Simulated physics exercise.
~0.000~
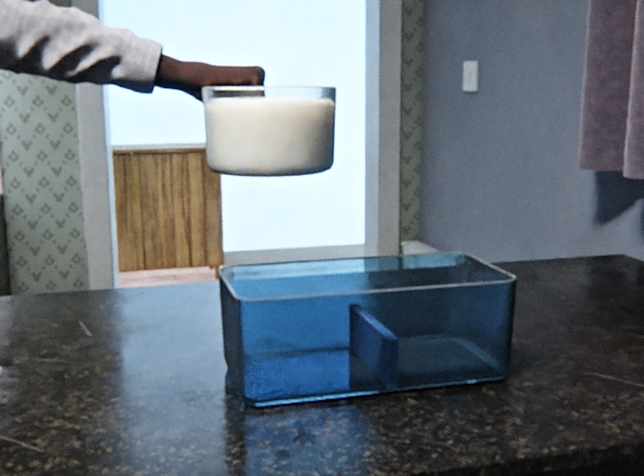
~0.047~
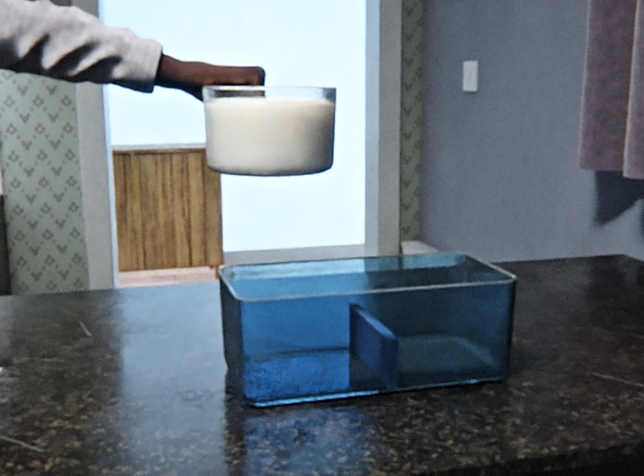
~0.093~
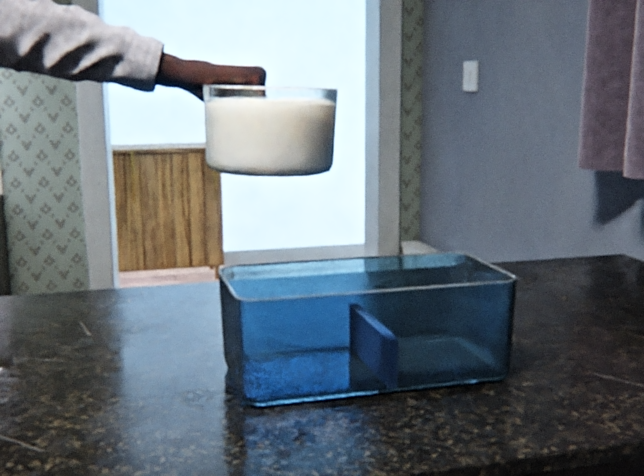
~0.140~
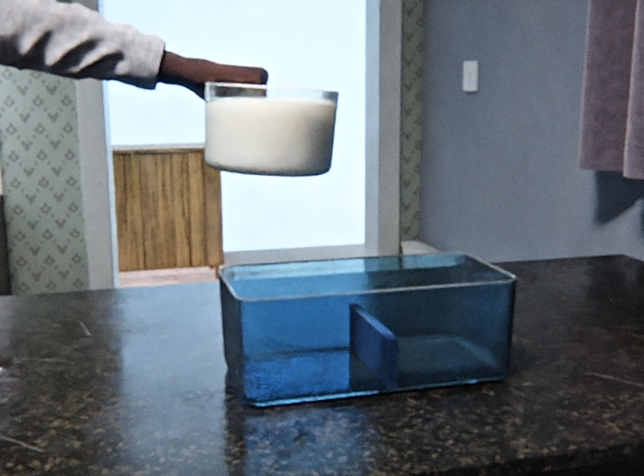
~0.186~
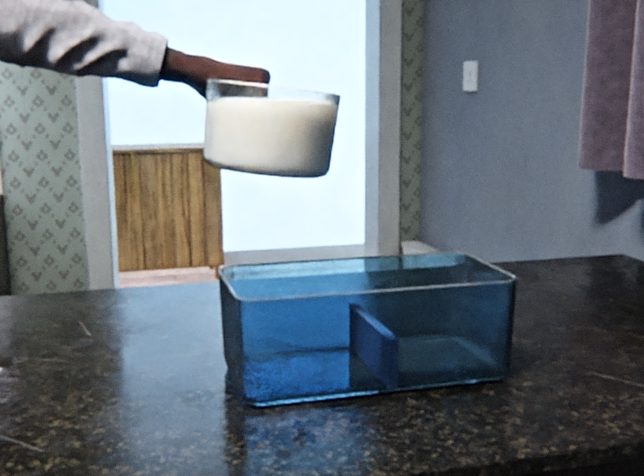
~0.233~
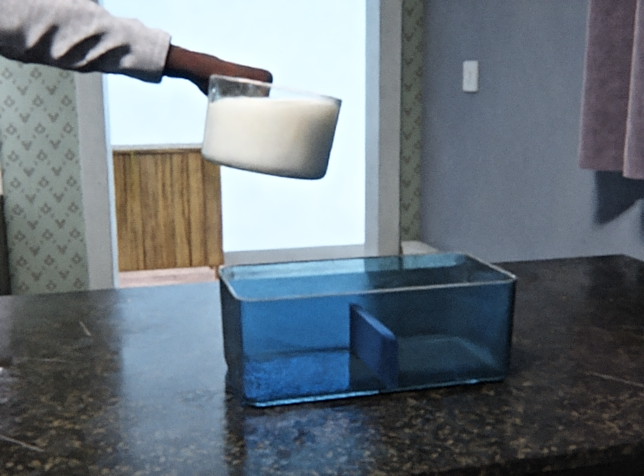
Above a blue basin on a dark counter, a hand gradually tilts a milk-filled pot slightly rightward.
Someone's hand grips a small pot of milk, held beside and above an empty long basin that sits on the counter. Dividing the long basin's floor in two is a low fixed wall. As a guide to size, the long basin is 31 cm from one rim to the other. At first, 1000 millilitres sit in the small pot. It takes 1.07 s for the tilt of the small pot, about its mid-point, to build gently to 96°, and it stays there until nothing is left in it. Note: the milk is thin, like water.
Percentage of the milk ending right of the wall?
84 per cent.
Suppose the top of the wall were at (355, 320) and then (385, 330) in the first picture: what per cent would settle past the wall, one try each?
Some 95 in a hundred, then some 70 in a hundred.
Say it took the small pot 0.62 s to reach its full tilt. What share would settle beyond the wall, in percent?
Result under that change: Approx. 80 %.
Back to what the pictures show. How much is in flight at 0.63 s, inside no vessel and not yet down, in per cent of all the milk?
26 %.
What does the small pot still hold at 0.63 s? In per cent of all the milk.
About 68 per cent.
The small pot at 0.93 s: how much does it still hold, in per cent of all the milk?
Close to 18 in a hundred.
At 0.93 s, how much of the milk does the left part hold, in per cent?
The left part holds some 2 per cent.
After 0.63 s the tilt is 62° and 68 per cent is still to pour, 1 is left of the wall and 5 right of it.
After 0.93 s the tilt is 92° and 19 per cent is still to pour, 2 is left of the wall and 60 right of it.
After 1.24 s the tilt is 96° and 4 per cent is still to pour, 9 is left of the wall and 83 right of it.
After 1.57 s the tilt is 96° and 1 per cent is still to pour, 14 is left of the wall and 84 right of it.
In the end 15 per cent lies left of the wall, 84 right of it and 1 outside.
